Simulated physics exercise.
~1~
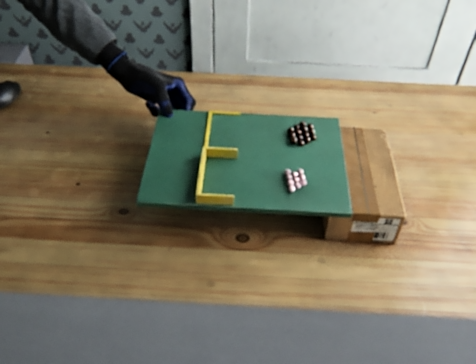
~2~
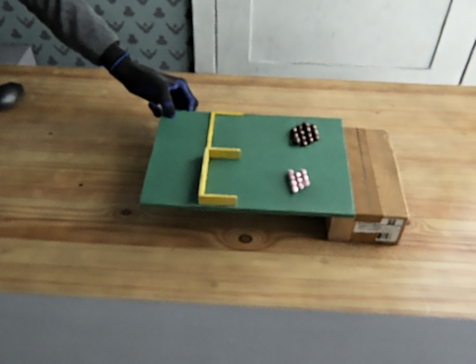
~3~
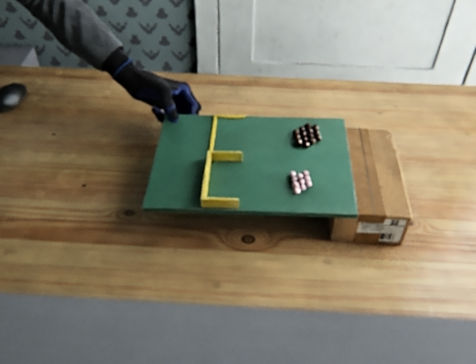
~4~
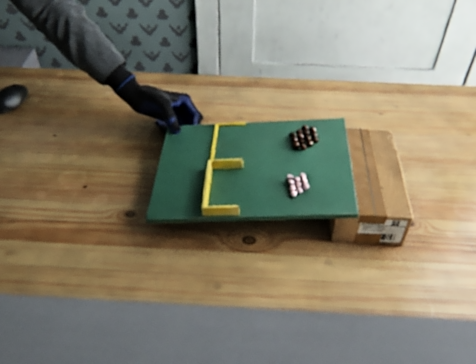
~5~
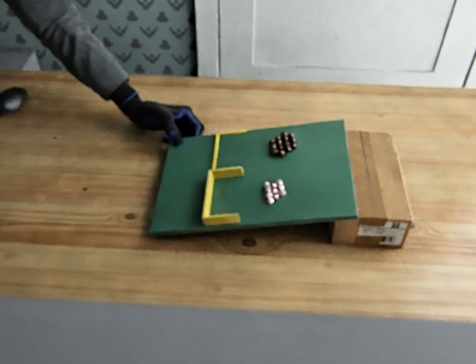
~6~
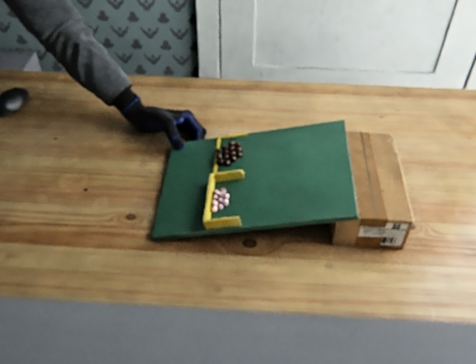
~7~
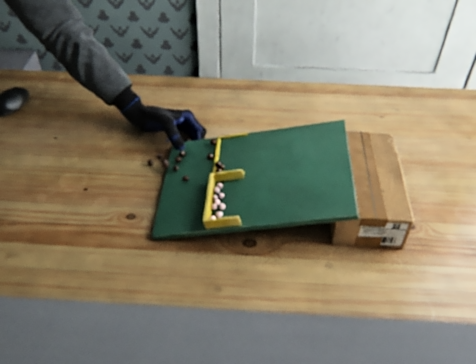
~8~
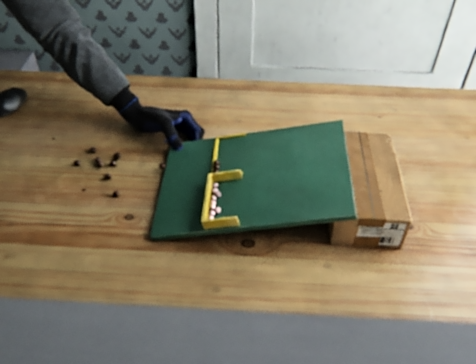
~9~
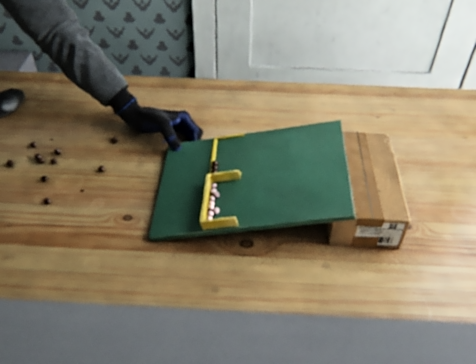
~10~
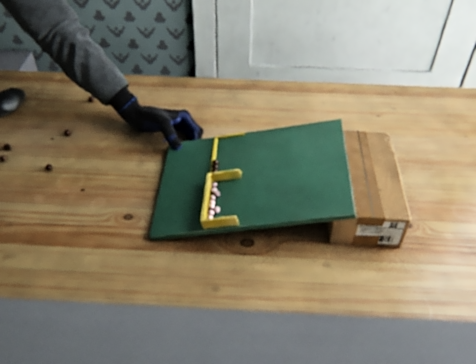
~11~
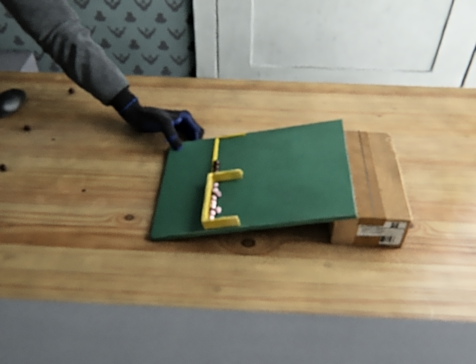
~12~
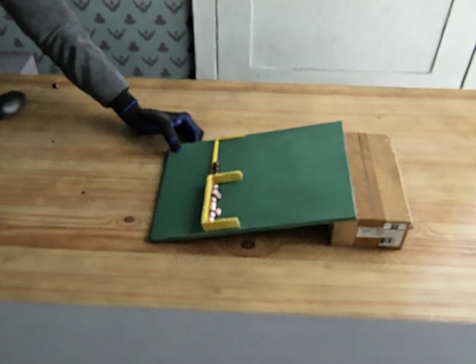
A green board tilted into a ramp as a gloved hand lowered its left end, sending two clusters of small pieces sliding left. The pale ones piled up behind a yellow barrier, while most dark ones jumped theirs and scattered across the wooden table.
